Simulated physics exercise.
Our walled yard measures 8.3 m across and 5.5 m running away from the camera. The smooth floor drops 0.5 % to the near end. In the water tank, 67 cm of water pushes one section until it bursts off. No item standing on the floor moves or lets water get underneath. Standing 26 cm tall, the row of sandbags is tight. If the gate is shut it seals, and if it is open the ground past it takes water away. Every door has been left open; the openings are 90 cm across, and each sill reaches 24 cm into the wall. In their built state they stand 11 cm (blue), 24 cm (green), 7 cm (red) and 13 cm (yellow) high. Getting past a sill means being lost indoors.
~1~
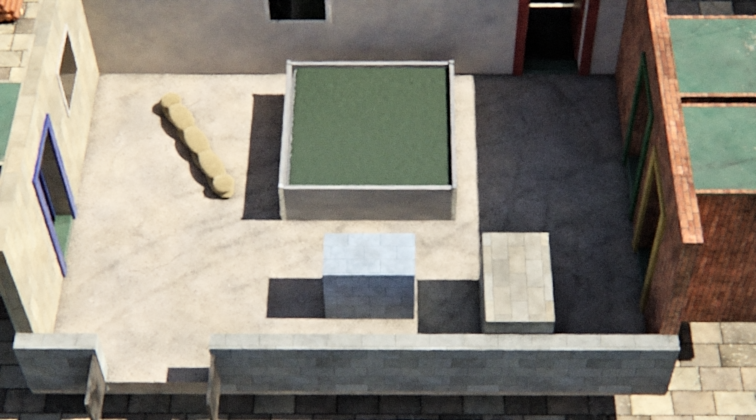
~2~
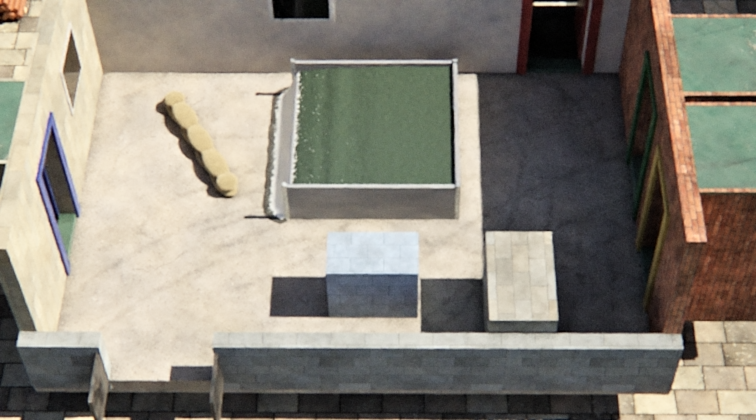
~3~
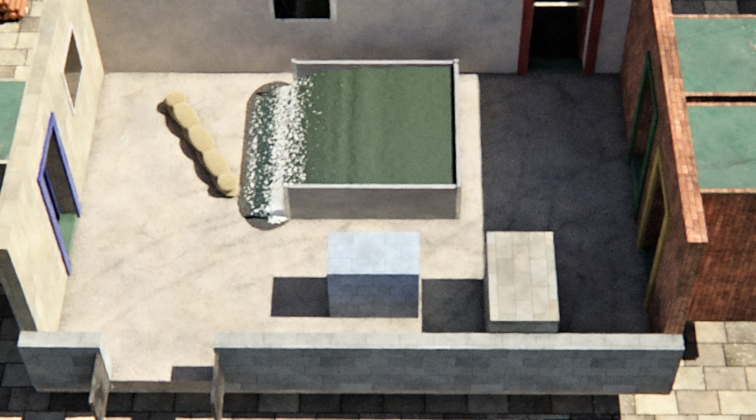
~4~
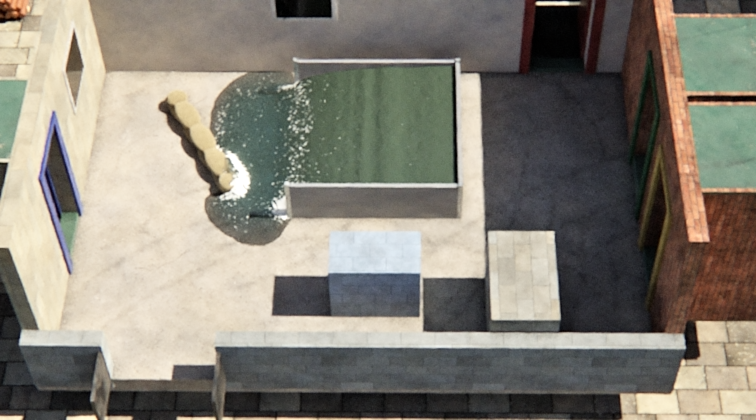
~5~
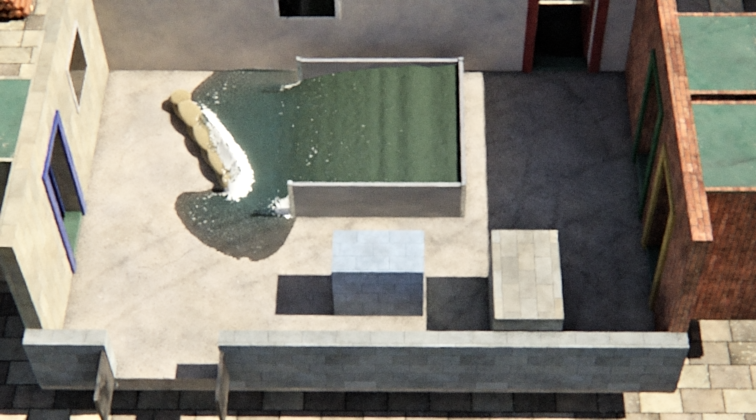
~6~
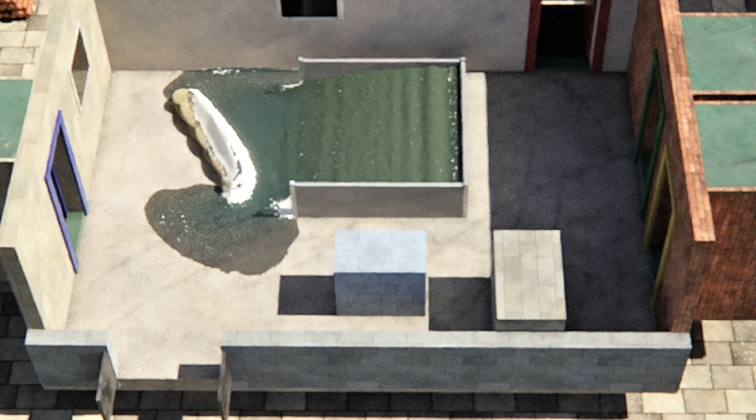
In a walled yard, the left side of a raised tank of green water opens and water pours onto the pale floor, meets a row of rounded tan objects, and spreads around both its ends, foaming along it.
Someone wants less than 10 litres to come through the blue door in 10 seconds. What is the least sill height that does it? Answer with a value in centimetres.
It needs to be around 18 cm high.
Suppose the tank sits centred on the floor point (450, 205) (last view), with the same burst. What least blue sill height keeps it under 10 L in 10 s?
It must be around 30 cm tall.
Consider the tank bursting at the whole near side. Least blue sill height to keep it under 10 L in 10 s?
Then 16 cm.
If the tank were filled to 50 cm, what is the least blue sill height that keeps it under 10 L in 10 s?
The step would need to be some 11.5 cm high.
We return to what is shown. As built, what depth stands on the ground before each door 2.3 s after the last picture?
In cm - blue: 20, green: 0, red: 0, yellow: 0.
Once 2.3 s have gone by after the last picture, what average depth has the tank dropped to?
19 cm, roughly.
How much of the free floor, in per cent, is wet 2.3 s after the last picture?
I'd estimate about 50 percent.
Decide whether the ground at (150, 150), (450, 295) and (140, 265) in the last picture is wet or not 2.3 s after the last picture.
Listed order - soaked through, unwetted, soaked through.
Then, 0.7 s after the last picture water covers 30 % of the floor, deepest (54 cm) near (211, 75); 14 cm at the blue door, 0 litres in over its 11 cm sill.
Then, 2.3 s after the last picture water covers 50 % of the floor, deepest (41 cm) near (121, 83); 20 cm at the blue door, 34 litres in over its 11 cm sill.
Then, 9.3 s after the last picture water covers 95 % of the floor, deepest (13 cm) near (221, 91); 8 cm at the blue door, 50 litres in over its 11 cm sill.
At the blue door as built, the water peaked near 22 cm, 1.9 s after the last picture.
With a sill of 16 cm, 17 litres would have come in within the 10 s; with 21.5 cm, 2 litres. So under 10 litres takes about 18 cm.
